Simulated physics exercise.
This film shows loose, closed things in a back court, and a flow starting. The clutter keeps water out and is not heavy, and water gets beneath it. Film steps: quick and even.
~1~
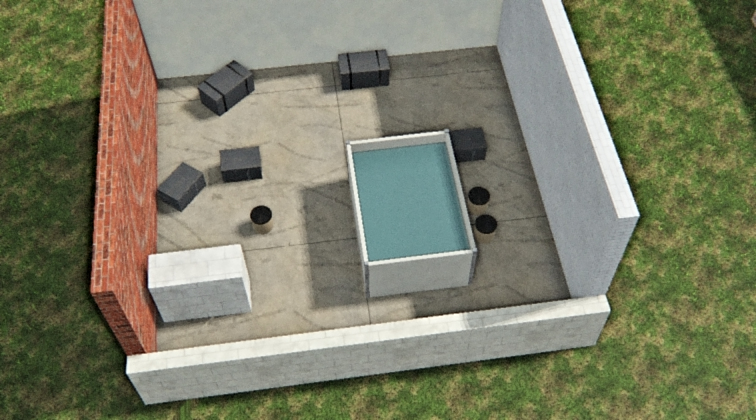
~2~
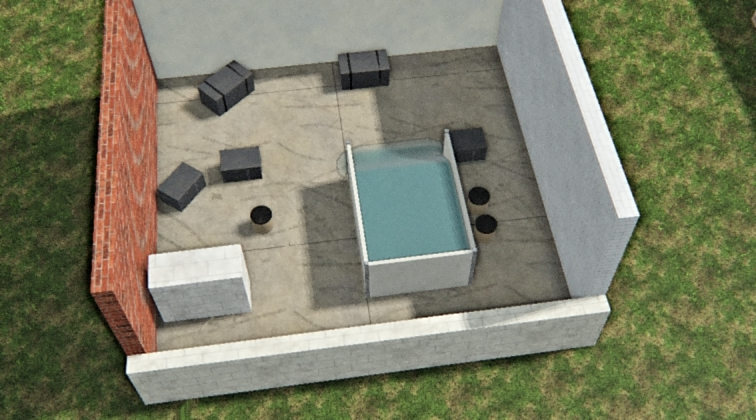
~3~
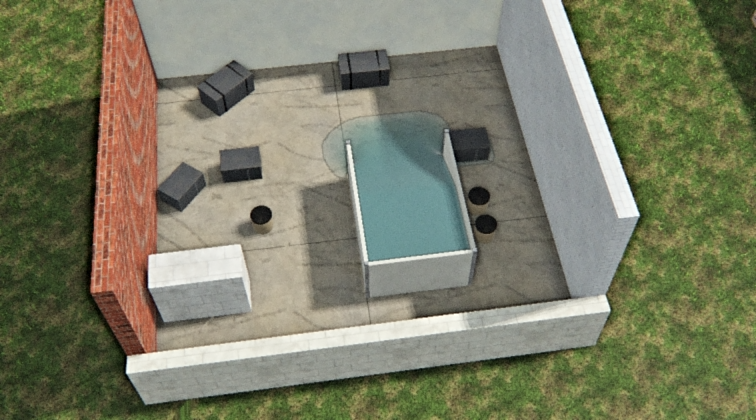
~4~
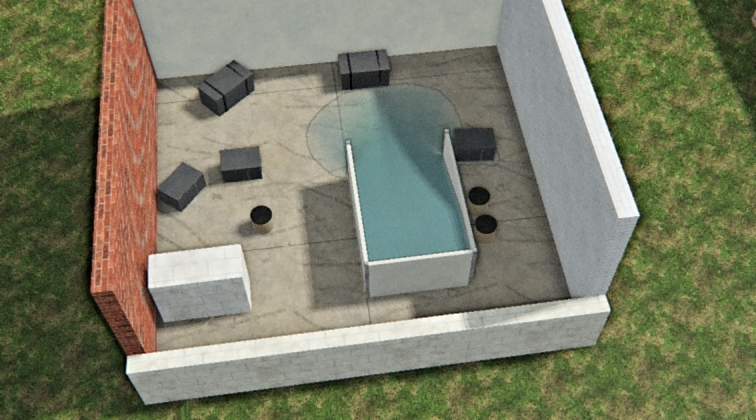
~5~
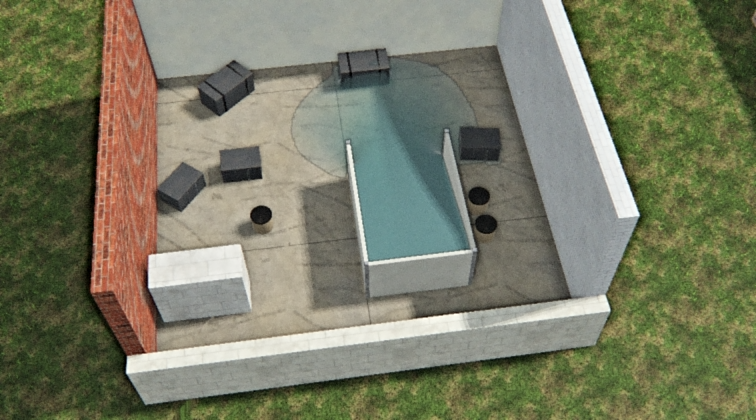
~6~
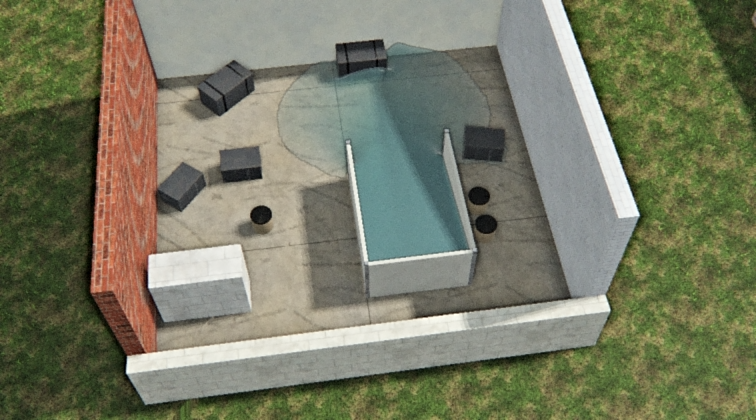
Walled courtyard with a water tank losing its back wall, water spreading across the paving and nudging dark crates slightly.
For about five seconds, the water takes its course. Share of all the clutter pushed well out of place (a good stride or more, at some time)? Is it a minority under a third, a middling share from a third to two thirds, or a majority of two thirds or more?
A majority of two thirds or more.
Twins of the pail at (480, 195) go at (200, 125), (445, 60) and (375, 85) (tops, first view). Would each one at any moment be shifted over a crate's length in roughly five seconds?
Twin one: Slides well clear; twin two: Slides well clear; twin three: Slides well clear.
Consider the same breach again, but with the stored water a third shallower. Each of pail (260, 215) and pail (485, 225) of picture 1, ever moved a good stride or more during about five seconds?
Note - object one not displaced that much, object two displaced that much.
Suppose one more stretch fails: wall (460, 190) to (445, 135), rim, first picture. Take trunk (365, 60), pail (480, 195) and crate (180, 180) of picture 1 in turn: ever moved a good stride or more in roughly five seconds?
Travels that far, travels that far, falls short.
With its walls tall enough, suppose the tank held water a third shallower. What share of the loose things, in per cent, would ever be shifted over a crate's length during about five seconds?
90 per cent.
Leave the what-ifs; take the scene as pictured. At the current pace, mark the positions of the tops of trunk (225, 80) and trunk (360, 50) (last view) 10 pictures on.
Close to (181, 104) and (336, 44).
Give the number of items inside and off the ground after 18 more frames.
Counting them up gives 5.
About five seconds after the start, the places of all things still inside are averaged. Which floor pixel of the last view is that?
(333, 252).
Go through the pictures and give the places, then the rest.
The first picture shows a crate at (465, 139), on the bottom; a trunk at (363, 62) rests on the ground; 0 of 8 have shifted.
The second picture shows a crate at (465, 139) rests on the ground; a trunk at (363, 62) rests on the ground; 0 of 8 have shifted.
The third picture shows a crate at (469, 139), on the bottom, close to its start; a trunk at (363, 62) rests on the ground; 1 of 8 have shifted.
The fourth picture shows a crate at (475, 138) rests on the ground, close to its start; a trunk at (363, 62), on the bottom; 1 of 8 have shifted.
The fifth picture shows a crate at (480, 138) rests on the ground, close to its start; a trunk at (363, 61) rests on the ground; 1 of 8 have shifted.
The sixth picture shows a crate at (485, 138), on the bottom, close to its start; a trunk at (361, 51) rests on the ground, close to its start; 2 of 8 have shifted.
A moment on, 0 of 8 are well off their spots; 1 afloat.
Next, 1 of 8 are well off their spots; 1 afloat.
Later, 6 of 8 are well off their spots; 5 afloat.
In the end, 8 of 8 are well off their spots, and 8 have been at some point; 7 afloat.
